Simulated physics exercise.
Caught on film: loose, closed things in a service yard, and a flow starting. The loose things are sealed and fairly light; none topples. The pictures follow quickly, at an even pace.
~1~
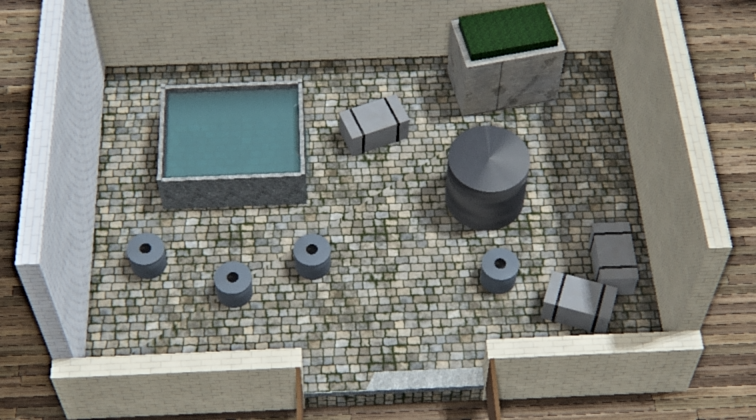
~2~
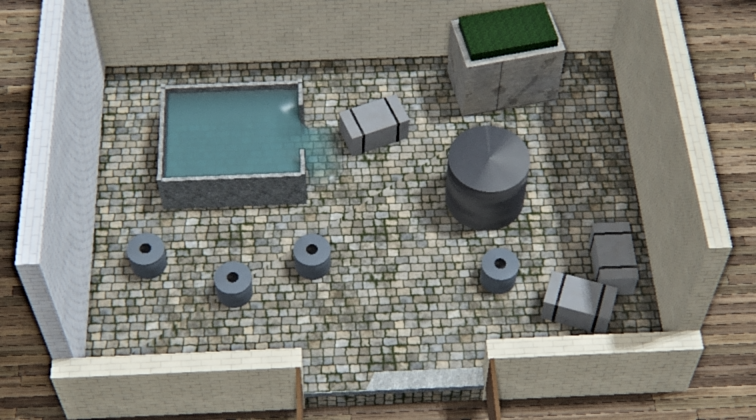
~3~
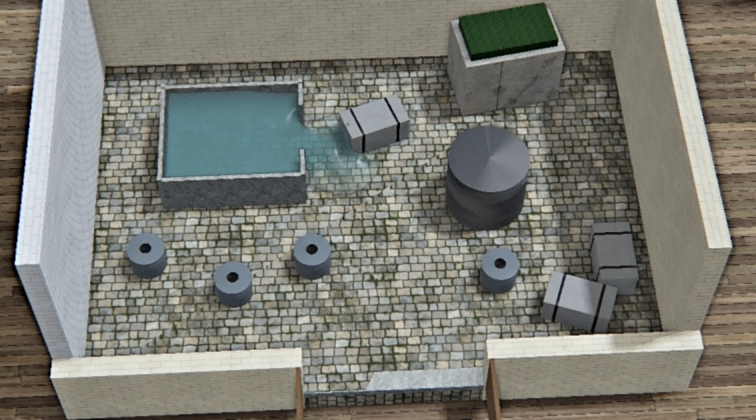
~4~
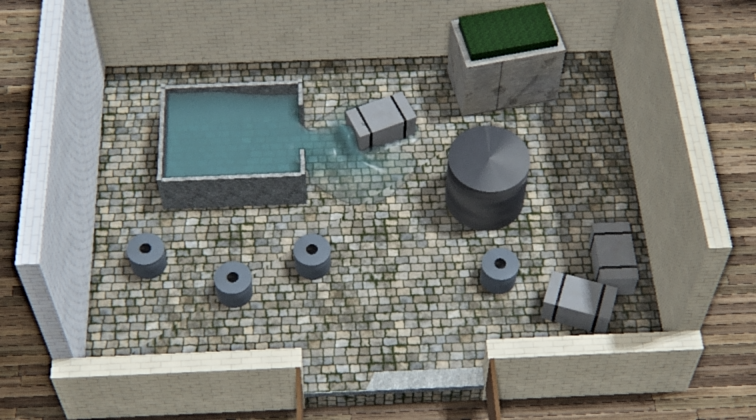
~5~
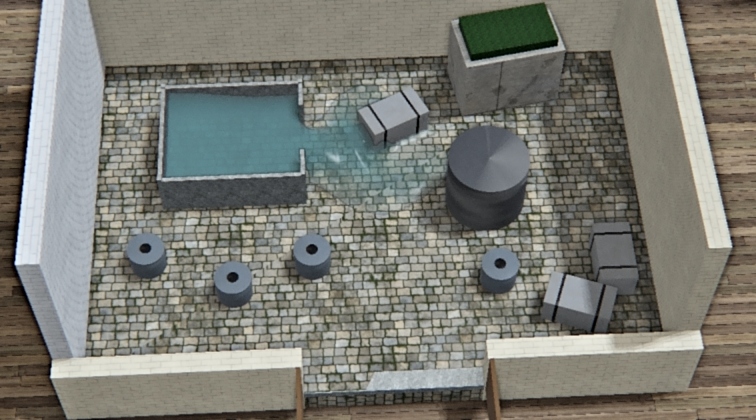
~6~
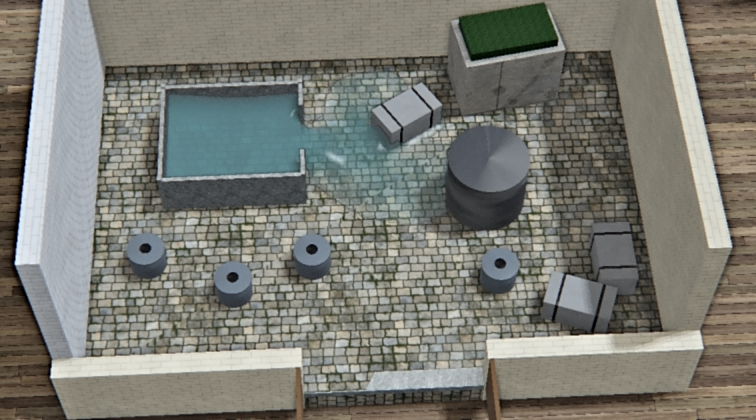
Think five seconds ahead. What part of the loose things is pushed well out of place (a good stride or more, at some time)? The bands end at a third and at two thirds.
Share: Not even a third.
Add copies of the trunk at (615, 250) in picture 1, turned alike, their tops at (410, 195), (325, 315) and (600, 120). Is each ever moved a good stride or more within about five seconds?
One after the other: Swept aside, never so far, less than that.
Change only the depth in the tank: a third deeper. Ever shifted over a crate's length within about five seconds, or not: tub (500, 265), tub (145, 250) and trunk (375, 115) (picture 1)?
In turn: That far or more, short of that, pushed that far.
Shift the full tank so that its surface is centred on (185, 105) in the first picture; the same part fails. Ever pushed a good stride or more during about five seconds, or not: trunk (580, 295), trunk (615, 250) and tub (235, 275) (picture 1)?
In that order: No, no, less than that.
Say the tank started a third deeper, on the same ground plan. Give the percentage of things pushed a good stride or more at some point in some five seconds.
About 30 per cent.
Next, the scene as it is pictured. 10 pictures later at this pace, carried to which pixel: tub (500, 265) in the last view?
Around (529, 280).
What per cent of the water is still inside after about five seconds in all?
Near 94 in a hundred.
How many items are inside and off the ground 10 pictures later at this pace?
It comes to 0.
A moment on, 1 of 7 are well off their spots; 0 afloat.
Next, 1 of 7 are well off their spots; 0 afloat.
Later, 1 of 7 are well off their spots; 1 afloat.
In the end, 1 of 7 are well off their spots, and 1 have been at some point; 0 afloat.
